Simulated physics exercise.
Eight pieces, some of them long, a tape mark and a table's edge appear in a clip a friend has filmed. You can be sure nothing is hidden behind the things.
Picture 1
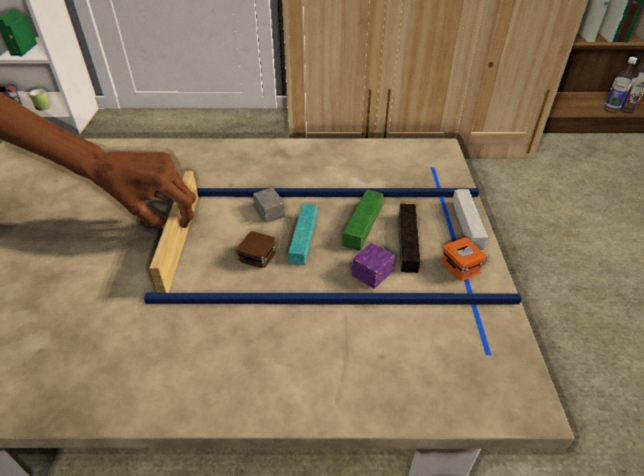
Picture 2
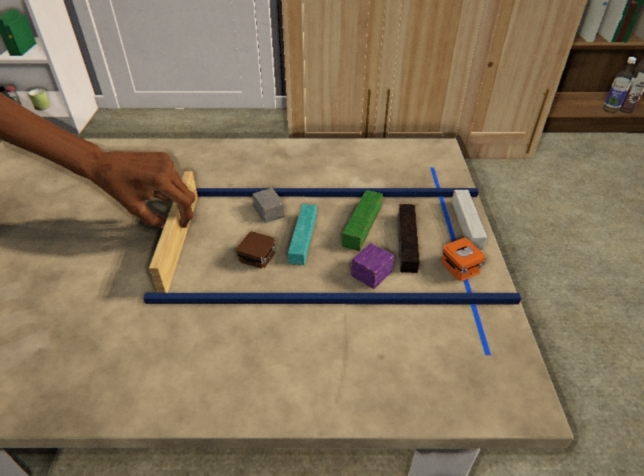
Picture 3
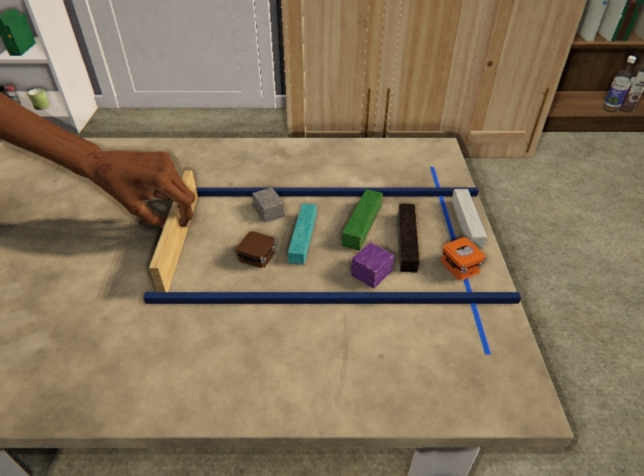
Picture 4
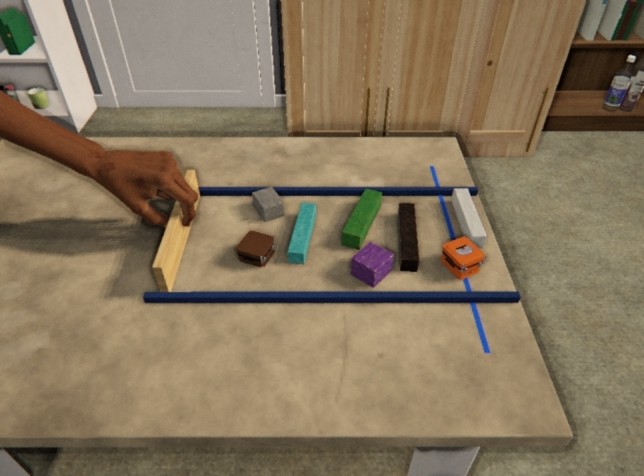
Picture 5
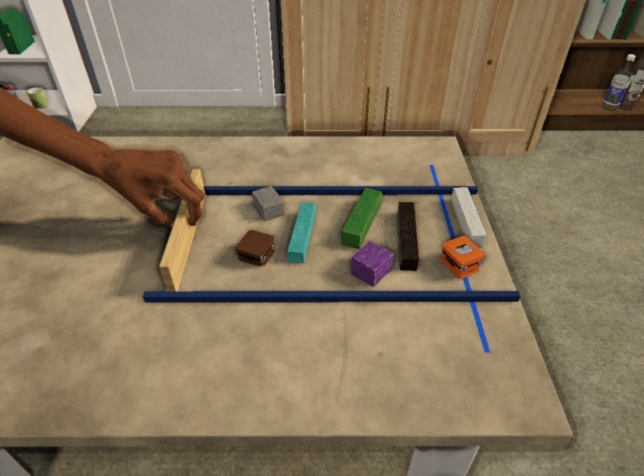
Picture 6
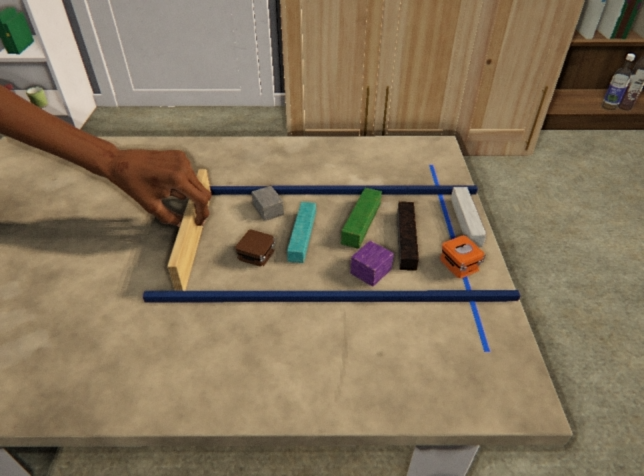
The footage shows a hand holding a wooden board upright at the left end of two dark blue rails on a table, then sliding it slightly right toward several colored blocks, which stay still near a blue tape line.
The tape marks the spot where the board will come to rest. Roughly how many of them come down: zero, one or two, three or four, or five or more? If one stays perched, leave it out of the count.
Three or four.
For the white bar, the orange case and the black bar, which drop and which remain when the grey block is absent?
Final state: White bar off, orange case off, black bar off.
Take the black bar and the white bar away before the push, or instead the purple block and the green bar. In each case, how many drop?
Try 1: 2; try 2: 3.
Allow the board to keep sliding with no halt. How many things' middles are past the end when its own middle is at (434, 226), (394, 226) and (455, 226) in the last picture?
3; 0; 4.
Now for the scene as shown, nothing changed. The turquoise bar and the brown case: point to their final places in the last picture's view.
I'd say approximately (487, 228) and then (473, 246).
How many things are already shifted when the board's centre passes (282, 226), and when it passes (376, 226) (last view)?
First 3, after that 7.
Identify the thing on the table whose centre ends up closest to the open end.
The turquoise bar is the one.
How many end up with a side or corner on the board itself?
3 in contact.
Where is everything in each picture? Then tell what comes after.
White bar (469, 218); orange case (463, 260); black bar (409, 236); board (177, 228); tape (455, 242), in the first picture.
Orange case (462, 260); brown case (257, 251), in the second picture.
Black bar (408, 236); green bar (363, 219), in the third picture.
White bar (468, 217); board (179, 227), in the fourth picture.
Orange case (461, 258); turquoise bar (303, 231), in the fifth picture.
White bar (467, 216); orange case (461, 258); black bar (407, 234); board (192, 226); tape (454, 239), in the sixth picture.
Early on, none off yet; white bar at rest near (467, 216); orange case at rest near (461, 258); black bar at rest near (407, 234).
A while later, none off yet; white bar at rest near (467, 216); orange case at rest near (461, 258); black bar travelled a little near (418, 234).
Further along, none off yet; white bar travelled a little near (492, 215); orange case leaning well over near (524, 262); black bar travelled about its own width near (484, 232).
Finally, the number that fall off is three or four; lost, green bar, black bar, orange case and white bar.
